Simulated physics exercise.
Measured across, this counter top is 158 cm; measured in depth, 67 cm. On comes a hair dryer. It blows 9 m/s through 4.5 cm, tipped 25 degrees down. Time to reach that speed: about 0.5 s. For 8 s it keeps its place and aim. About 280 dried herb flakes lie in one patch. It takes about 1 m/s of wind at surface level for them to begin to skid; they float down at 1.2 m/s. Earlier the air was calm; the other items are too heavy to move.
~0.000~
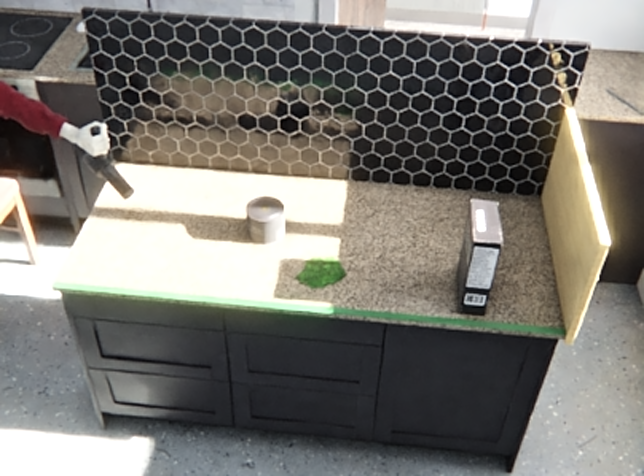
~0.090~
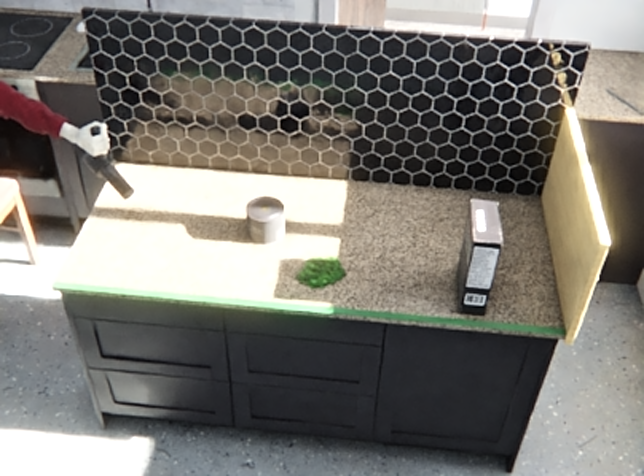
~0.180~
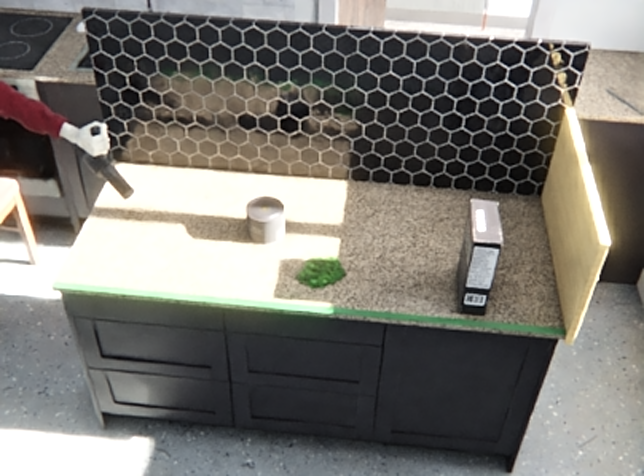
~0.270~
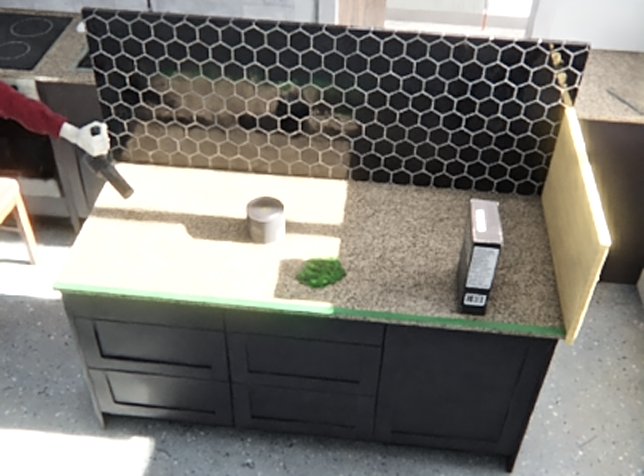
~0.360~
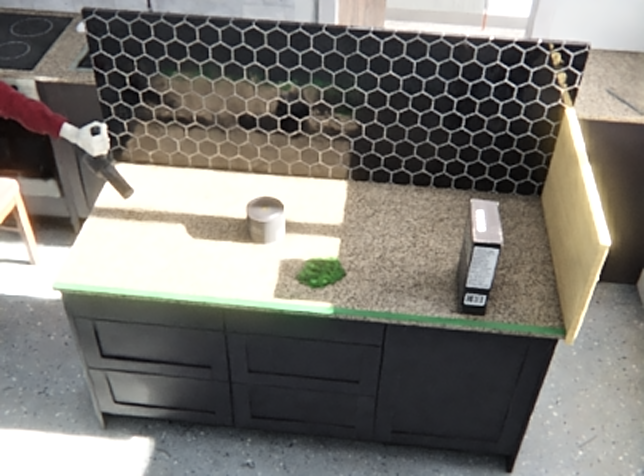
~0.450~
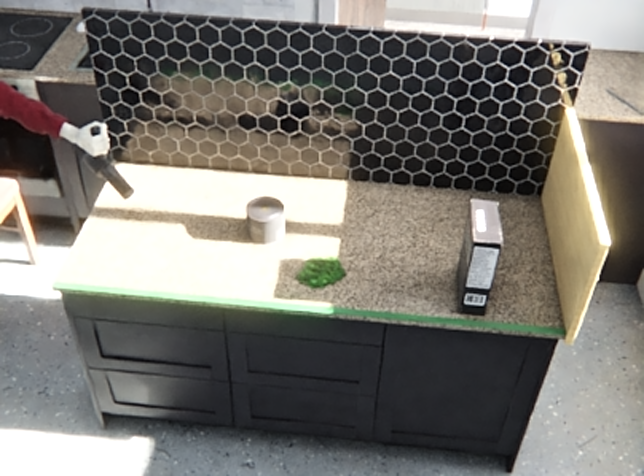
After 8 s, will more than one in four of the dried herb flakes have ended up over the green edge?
The quarter line is overstepped.
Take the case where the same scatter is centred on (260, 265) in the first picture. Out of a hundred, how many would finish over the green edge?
90 %.
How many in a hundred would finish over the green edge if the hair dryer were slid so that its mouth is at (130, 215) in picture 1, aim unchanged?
30 per cent.
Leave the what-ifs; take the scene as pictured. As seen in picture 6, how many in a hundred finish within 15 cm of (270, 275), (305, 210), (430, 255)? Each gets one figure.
In order: About 0 %, then 0 %, then 20 %.
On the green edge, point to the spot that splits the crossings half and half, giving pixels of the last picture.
Near (435, 323).
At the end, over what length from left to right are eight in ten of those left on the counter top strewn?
Around 10 centimetres from left to right.
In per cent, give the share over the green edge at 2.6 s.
Share: Approx. 60 %.
After 1.6 s, 47 % are on the move or not yet settled, 53 % are over the green edge; the middle of those still in play is near (442, 291).
After 2.6 s, 30 % are on the move or not yet settled, 60 % are over the green edge; the middle of those still in play is near (443, 286).
After 4.4 s, 26 % are on the move or not yet settled, 62 % are over the green edge; the middle of those still in play is near (443, 286).
After 8.0 s, at the end, 63 % are over the green edge; the middle of those still in play is near (446, 286).
